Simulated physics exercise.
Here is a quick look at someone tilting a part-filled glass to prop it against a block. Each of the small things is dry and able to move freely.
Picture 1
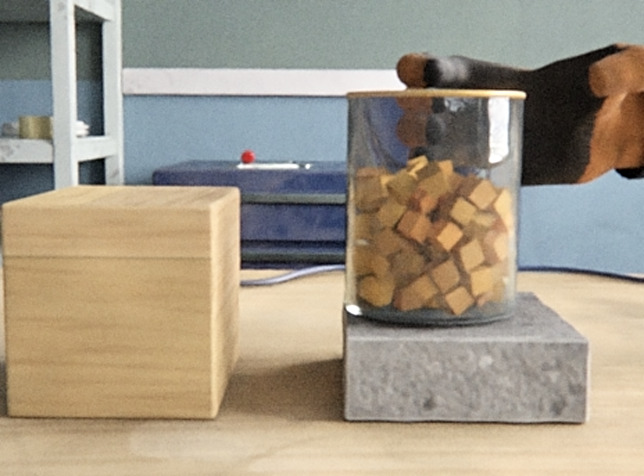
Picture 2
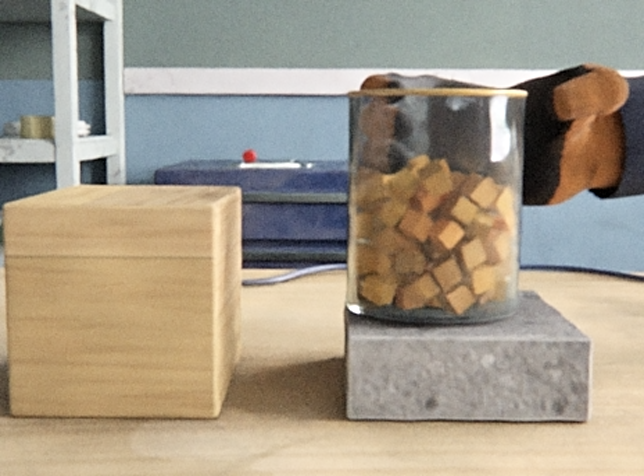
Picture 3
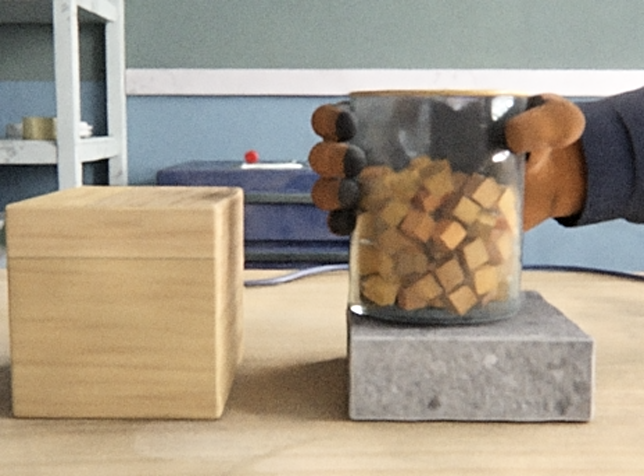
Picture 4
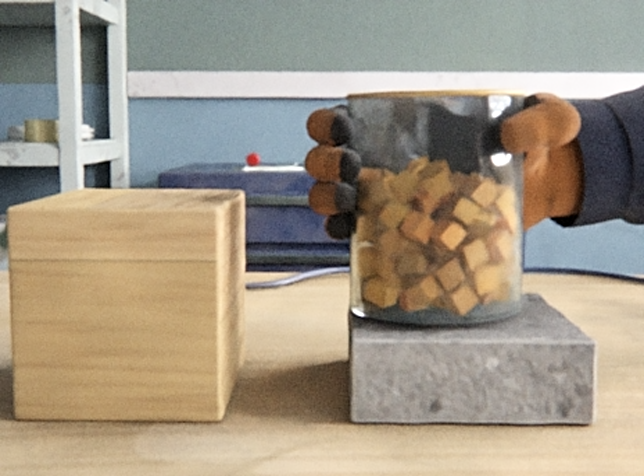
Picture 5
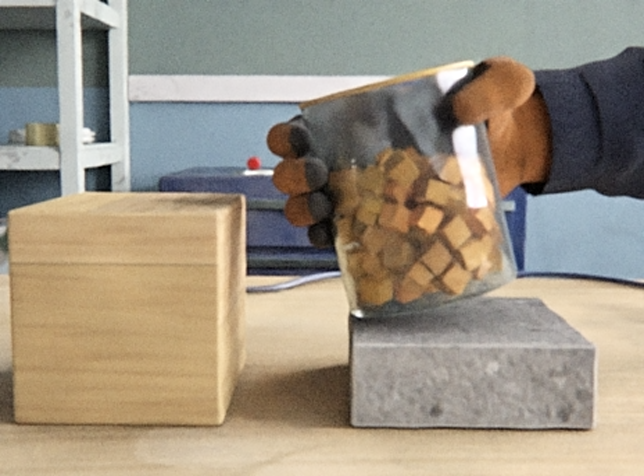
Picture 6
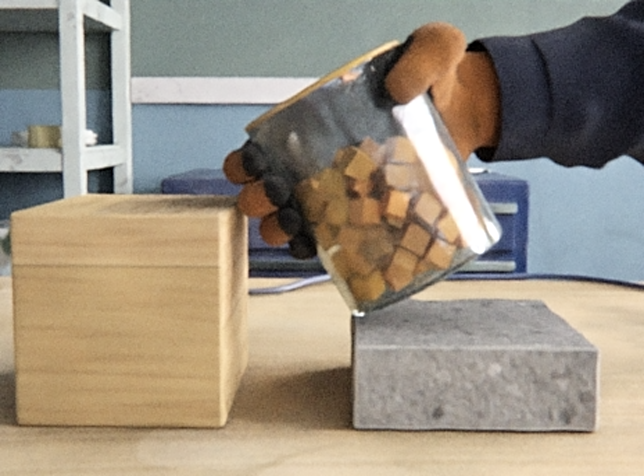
On a wooden table, a gloved hand grasps a glass of croutons and tilts it left.
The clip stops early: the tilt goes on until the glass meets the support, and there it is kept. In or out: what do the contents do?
The contents of the glass stay contained.
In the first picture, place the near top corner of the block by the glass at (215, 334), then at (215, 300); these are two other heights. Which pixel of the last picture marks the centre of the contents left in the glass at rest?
(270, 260), then (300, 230).
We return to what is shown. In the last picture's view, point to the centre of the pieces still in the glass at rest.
Roughly (363, 207).
Then, 0.11 s past the last view, the glass leans 39°; everything is still inside.
Then, 0.25 s past the last view, the glass leans 45°; everything is still inside.
Then, 0.41 s past the last view, the glass rests on the block at 45°; everything is still inside.
Finally, the glass rests on the block at 45°; everything is still inside.
